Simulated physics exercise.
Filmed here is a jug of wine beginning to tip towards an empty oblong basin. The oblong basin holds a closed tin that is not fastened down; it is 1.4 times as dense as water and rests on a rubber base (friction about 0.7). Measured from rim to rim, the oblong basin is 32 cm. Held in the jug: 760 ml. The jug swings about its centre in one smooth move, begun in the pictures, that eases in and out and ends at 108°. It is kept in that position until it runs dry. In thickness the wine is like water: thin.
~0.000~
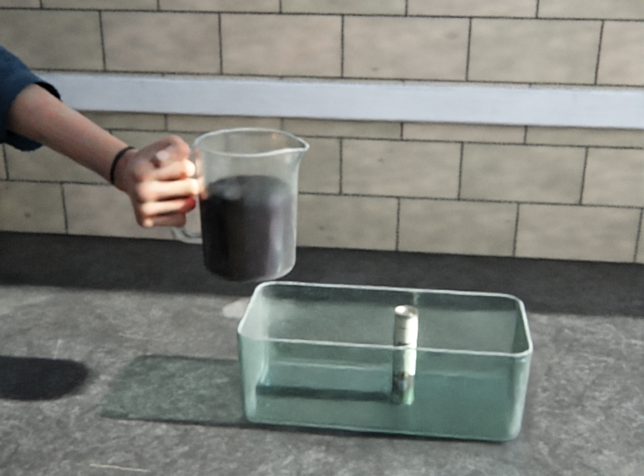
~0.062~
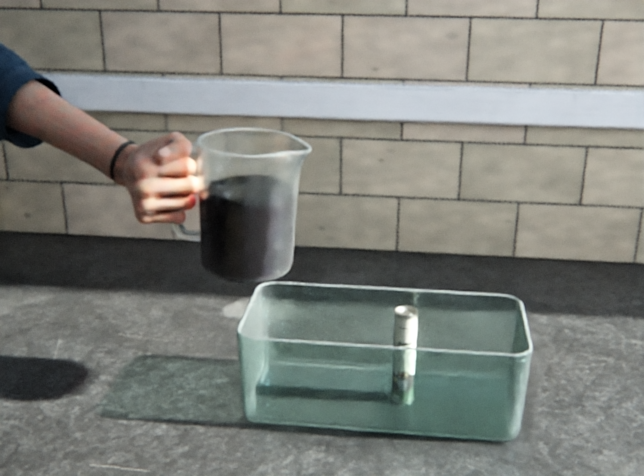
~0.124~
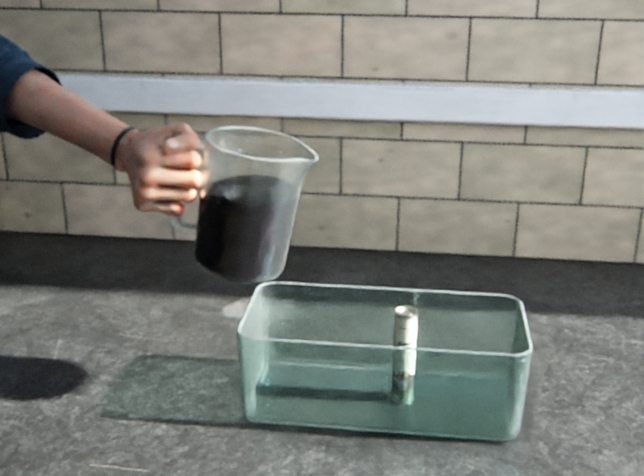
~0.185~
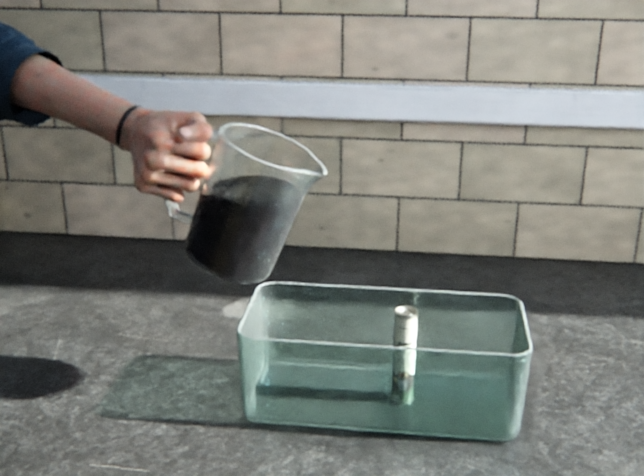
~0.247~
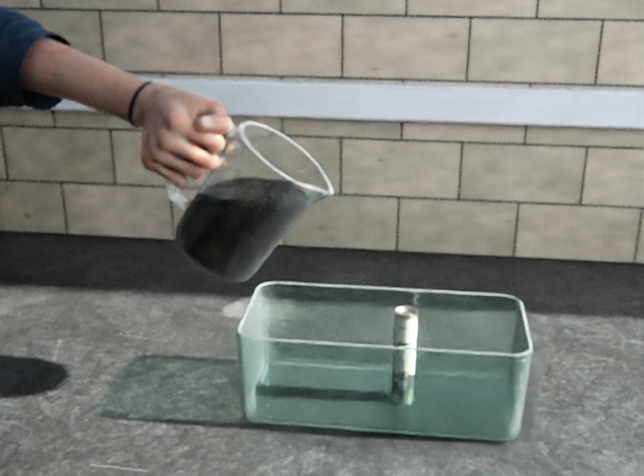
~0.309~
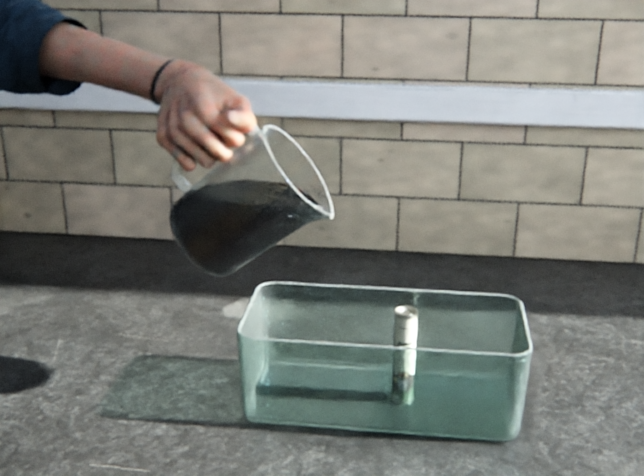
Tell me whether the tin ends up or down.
It is left on its base.
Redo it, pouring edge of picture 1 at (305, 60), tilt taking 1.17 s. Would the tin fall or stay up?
Result: Tin tipped over.
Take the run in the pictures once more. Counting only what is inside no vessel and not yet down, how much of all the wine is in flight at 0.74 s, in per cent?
Estimate: About 14 in a hundred.
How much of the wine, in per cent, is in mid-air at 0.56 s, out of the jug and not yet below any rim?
Some 22 per cent.
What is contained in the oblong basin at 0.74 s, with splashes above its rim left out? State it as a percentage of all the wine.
70 %, more or less.
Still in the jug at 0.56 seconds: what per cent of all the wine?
Fraction remaining: Approx. 62 per cent.
Then, 0.56 s in, the tilt is 104° and 62 per cent is still to pour; the tin stands where it began.
Then, 0.74 s in, the tilt is 108° and 17 per cent is still to pour; the tin stands where it began.
Then, 0.93 s in, the tilt is 108° and 3 per cent is still to pour; the tin stands where it began.
Then, 1.14 s in, the tilt is 108° and 0 per cent is still to pour; the tin stands where it began.
Finally, the tin stands where it began.
